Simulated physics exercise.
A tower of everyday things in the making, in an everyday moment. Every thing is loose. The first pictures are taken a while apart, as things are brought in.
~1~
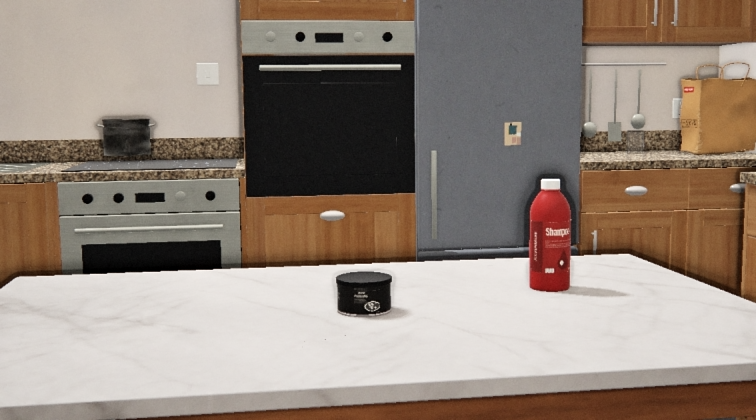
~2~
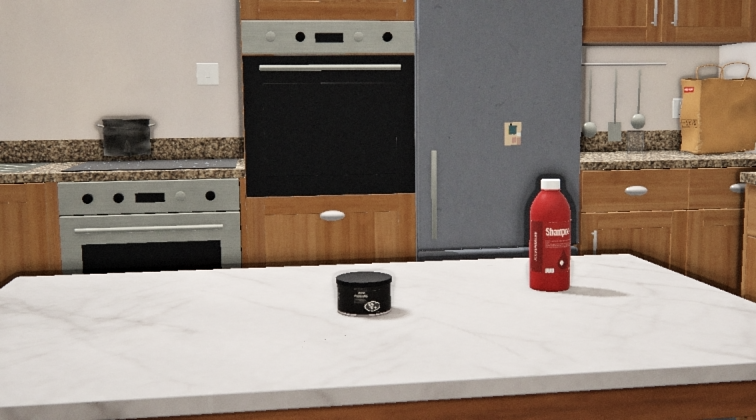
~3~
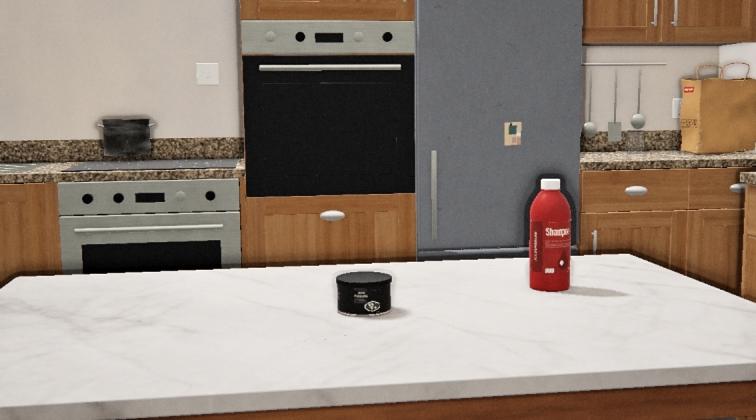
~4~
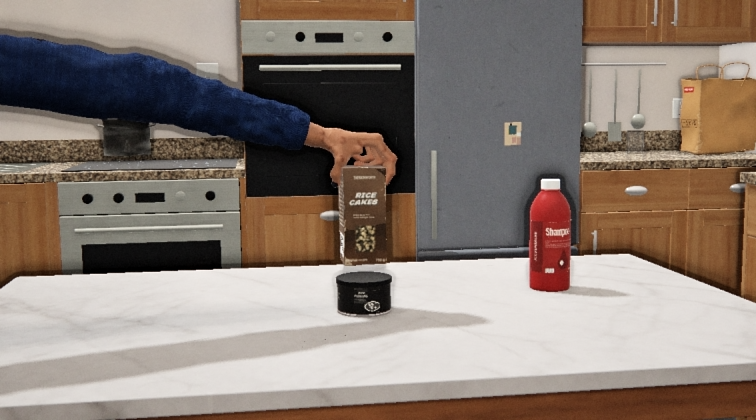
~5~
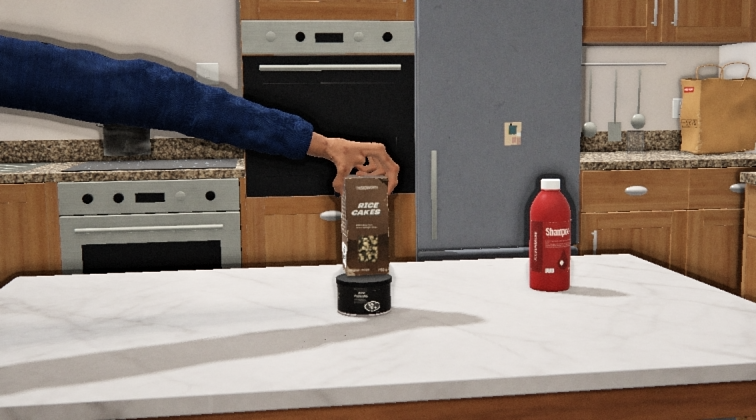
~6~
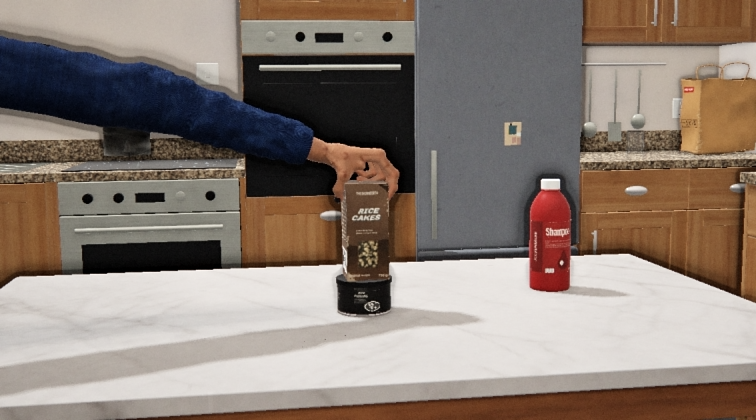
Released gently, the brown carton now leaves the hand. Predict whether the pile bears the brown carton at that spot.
Pretty sure the pile is stable there.
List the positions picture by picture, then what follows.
The last thing is not in view yet; red bottle (550, 234), in the first picture.
The last thing is not in view yet; red bottle (550, 234), in the second picture.
The last thing is not in view yet; red bottle (550, 234), in the third picture.
Coming down; brown carton (362, 214); red bottle (550, 234), in the fourth picture.
Coming down; brown carton (365, 224); red bottle (550, 234), in the fifth picture.
In place under the hand; brown carton (365, 229); red bottle (550, 234), in the sixth picture.
Then, 0.30 s later than the last frame, all is still.
Then, 0.70 s later than the last frame, brown carton resting near (365, 230).
When it is over, all 3 as before. End places, in pixels of the last picture, brown carton near (365, 230). The pile holds.
